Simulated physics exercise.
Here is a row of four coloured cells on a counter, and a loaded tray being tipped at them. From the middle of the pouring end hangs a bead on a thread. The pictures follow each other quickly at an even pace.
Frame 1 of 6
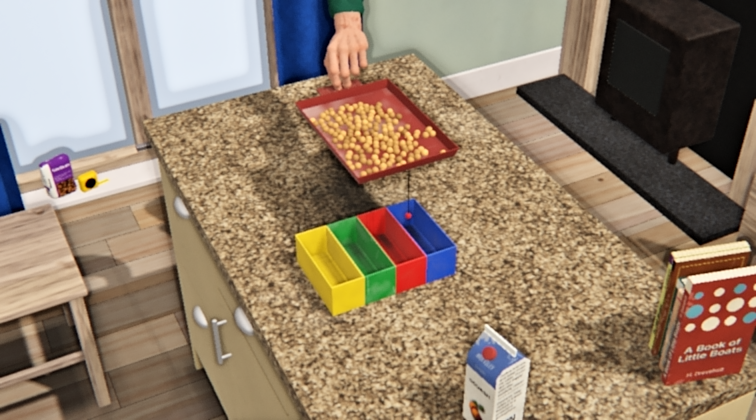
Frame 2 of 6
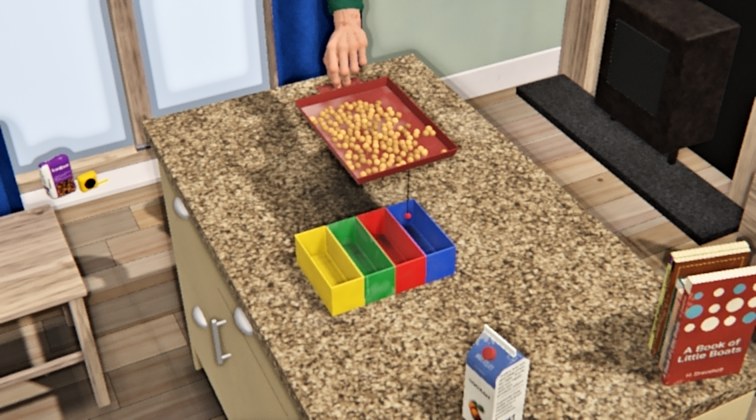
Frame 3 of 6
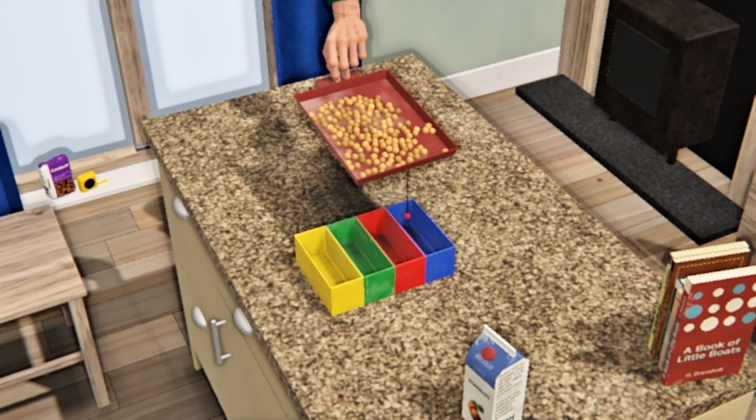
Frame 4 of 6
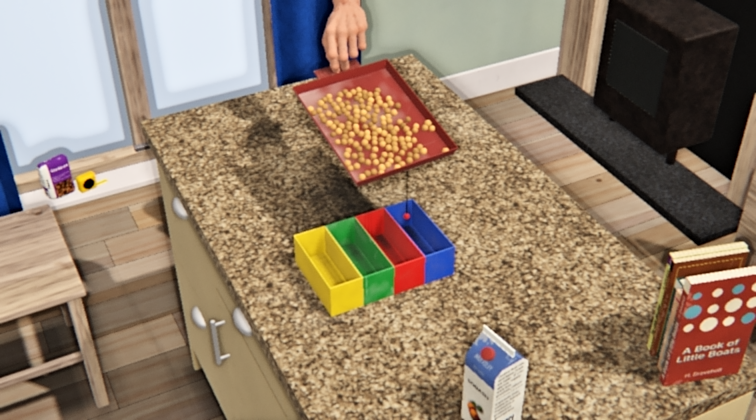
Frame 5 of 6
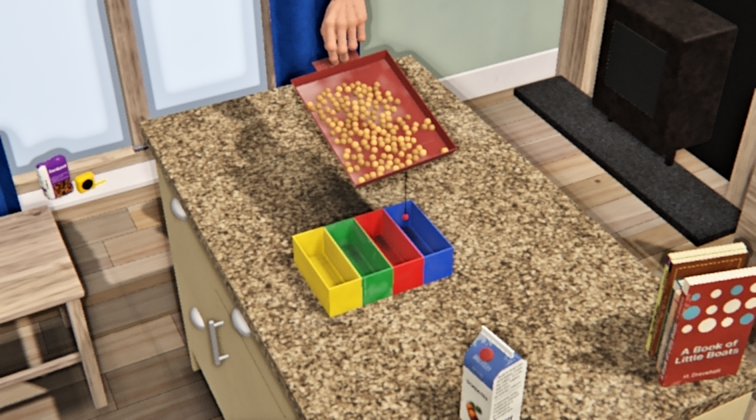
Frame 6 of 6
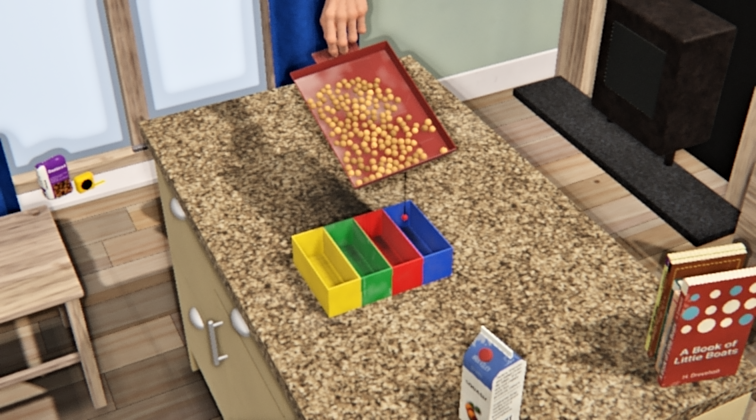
On a speckled counter, a hand gradually tilts a red tray of small round beads toward four coloured cells.
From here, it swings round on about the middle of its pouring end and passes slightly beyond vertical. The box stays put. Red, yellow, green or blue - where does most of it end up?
Most of it ends up in green.
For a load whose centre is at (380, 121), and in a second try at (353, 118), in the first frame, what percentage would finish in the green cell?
It would be 50 in a hundred, and then 50 in a hundred.
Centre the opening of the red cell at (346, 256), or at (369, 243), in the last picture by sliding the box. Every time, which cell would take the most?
First: That blue cell. Second: The cell in red.
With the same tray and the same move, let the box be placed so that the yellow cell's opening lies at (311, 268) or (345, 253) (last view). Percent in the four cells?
First try: Around 100 percent; second try: Around 100 percent.
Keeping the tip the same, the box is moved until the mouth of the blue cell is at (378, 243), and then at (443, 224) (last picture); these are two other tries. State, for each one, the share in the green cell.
In turn 0 and 40 in a hundred.
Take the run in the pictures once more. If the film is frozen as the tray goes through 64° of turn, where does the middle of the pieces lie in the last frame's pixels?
Around (377, 177).
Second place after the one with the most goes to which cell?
Rank 2: The cell in red.
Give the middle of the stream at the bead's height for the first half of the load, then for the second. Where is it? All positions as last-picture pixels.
Around (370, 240), followed by around (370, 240).
Soon after the last picture, tray tipped steeply; most on the tray; a small part in the green cell; a small part in the red cell; a stray few in the yellow cell; a stray few in the blue cell; a small part falling or outside the box.
A little later, tray tipped past a quarter turn; a stray few on the tray; about half in the green cell; about a third in the red cell; a small part in the blue cell; a stray few in the yellow cell; a small part falling or outside the box.
Later still, tray tipped past a quarter turn; about half in the green cell; about a third in the red cell; a small part in the blue cell; a stray few in the yellow cell; a stray few falling or outside the box.
By the end, tray tipped past a quarter turn; about half in the green cell; about a third in the red cell; a small part in the blue cell; a stray few in the yellow cell; a stray few outside the box.
